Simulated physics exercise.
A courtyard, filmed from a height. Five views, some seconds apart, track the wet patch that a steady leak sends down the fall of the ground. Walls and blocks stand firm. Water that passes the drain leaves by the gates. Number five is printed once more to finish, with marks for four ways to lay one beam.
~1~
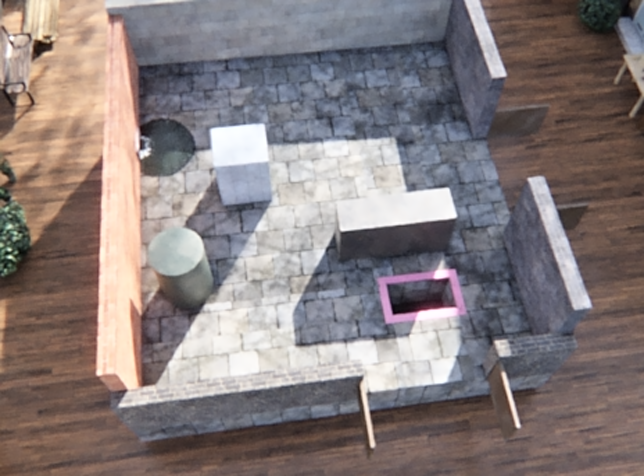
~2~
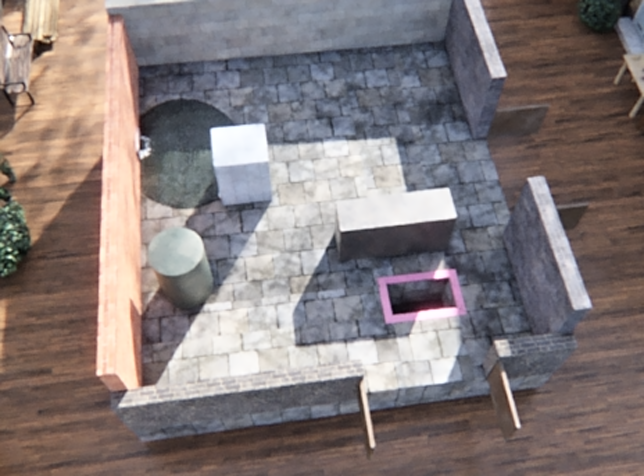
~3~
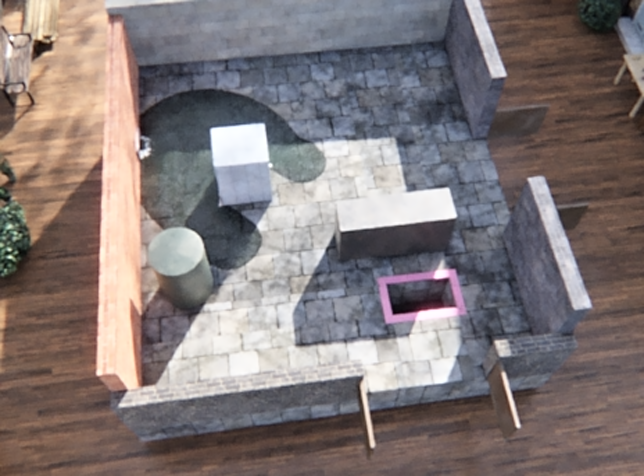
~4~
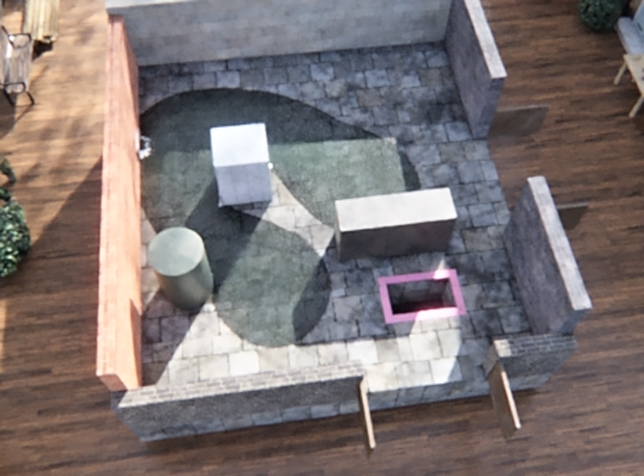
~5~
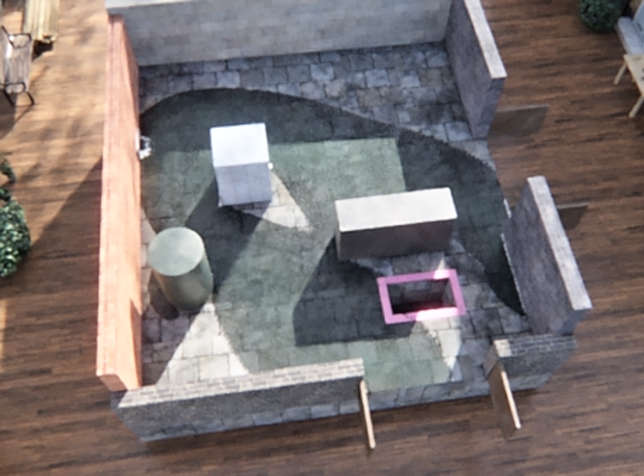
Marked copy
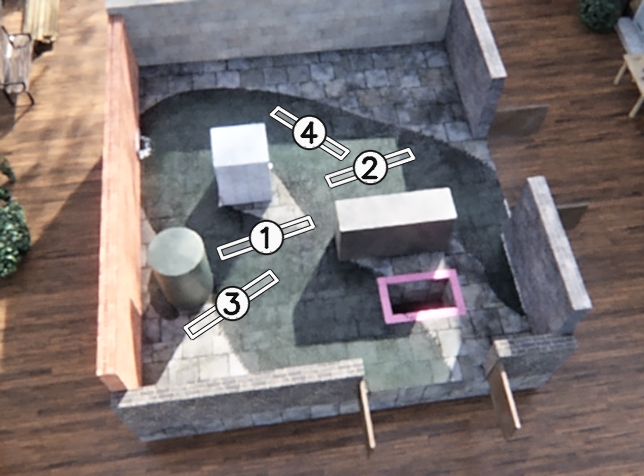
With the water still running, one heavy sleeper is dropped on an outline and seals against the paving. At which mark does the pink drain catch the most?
3.
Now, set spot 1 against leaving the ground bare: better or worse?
Worse.
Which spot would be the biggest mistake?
That is spot 1.
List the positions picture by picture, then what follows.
Outfall at (138, 144); pink drain at (421, 296); open gate at (421, 370); open gate at (487, 185); 3 % of the ground under water, visible out to (188, 146); pink drain still dry, in the first frame.
In the second frame, 9 % of the ground under water, visible out to (230, 121); pink drain still dry.
In the third frame, 18 % of the ground under water, visible out to (316, 162); pink drain still dry.
In the fourth frame, 35 % of the ground under water, visible out to (405, 167); pink drain still dry.
In the fifth frame, 53 % of the ground under water, visible out to (513, 291); pink drain still dry.
In white, 1 from (220, 253) to (311, 222); 2 from (328, 181) to (410, 153); 3 from (188, 332) to (273, 276); 4 from (274, 111) to (344, 154).
Choosing 1, about 2 % of the stream goes into the pink drain, about 98 % out by the gates.
Choosing 2, about 6 % of the stream goes into the pink drain, about 93 % out by the gates.
Choosing 3, about 13 % of the stream goes into the pink drain, about 87 % out by the gates.
Choosing 4, about 7 % of the stream goes into the pink drain, about 93 % out by the gates.
